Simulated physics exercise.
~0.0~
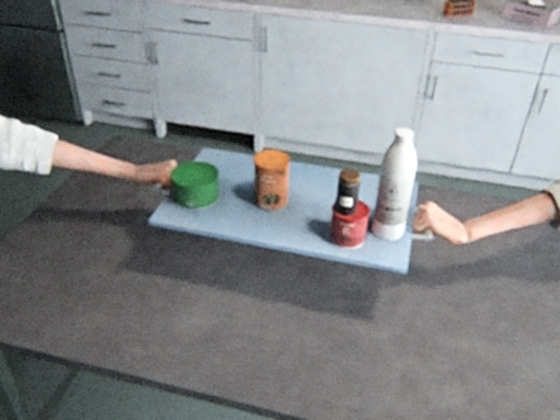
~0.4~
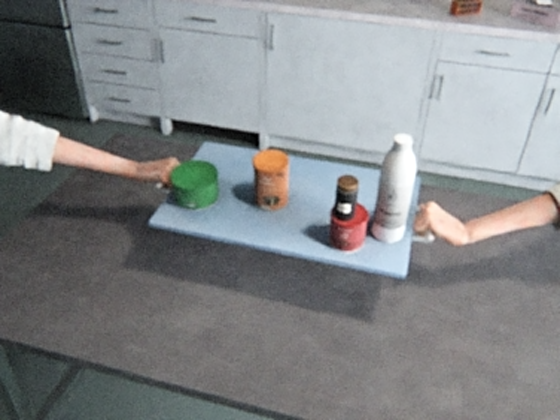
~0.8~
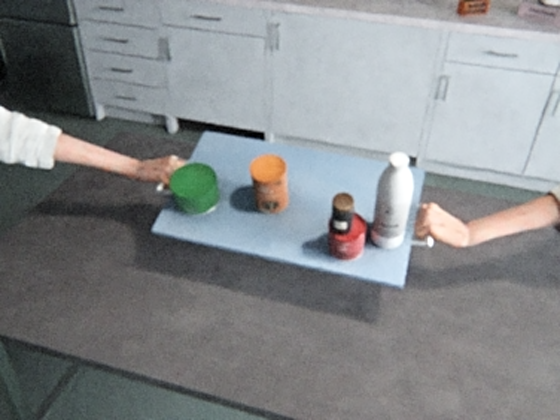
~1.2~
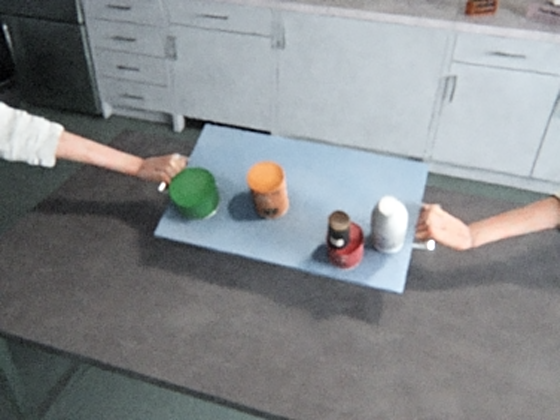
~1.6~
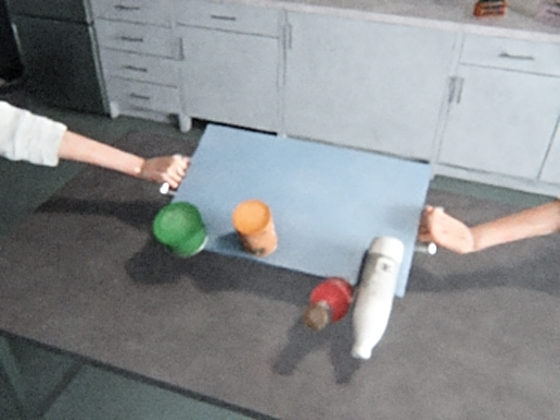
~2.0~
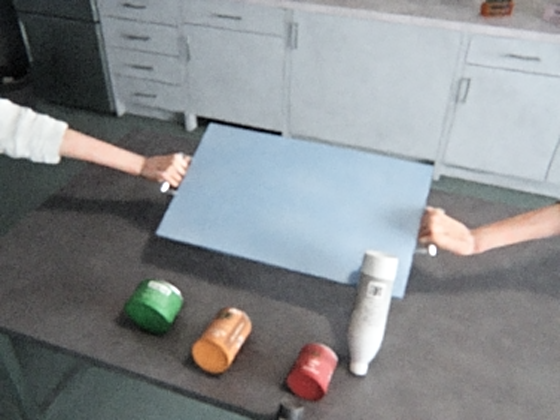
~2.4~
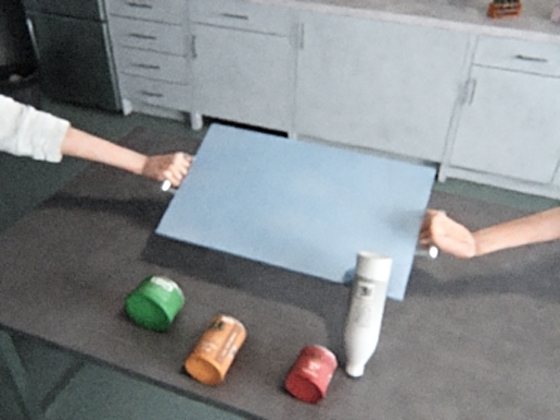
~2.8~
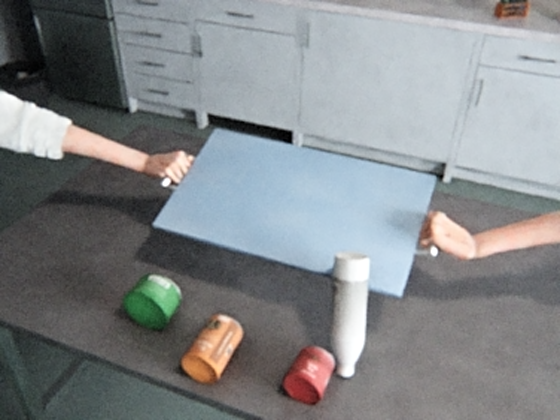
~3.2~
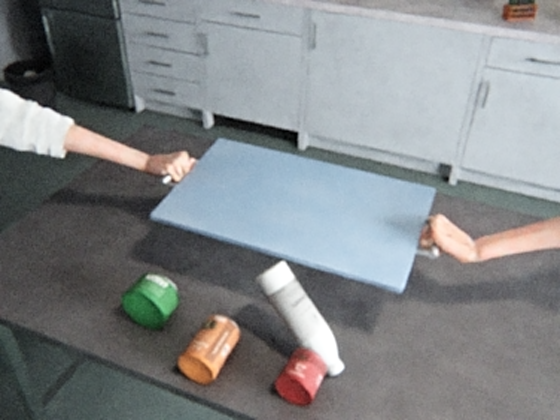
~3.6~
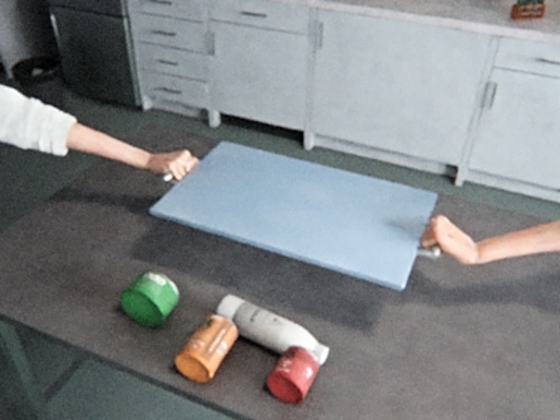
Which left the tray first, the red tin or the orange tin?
The red tin left first, going over the near edge while the orange tin was still on the tray.
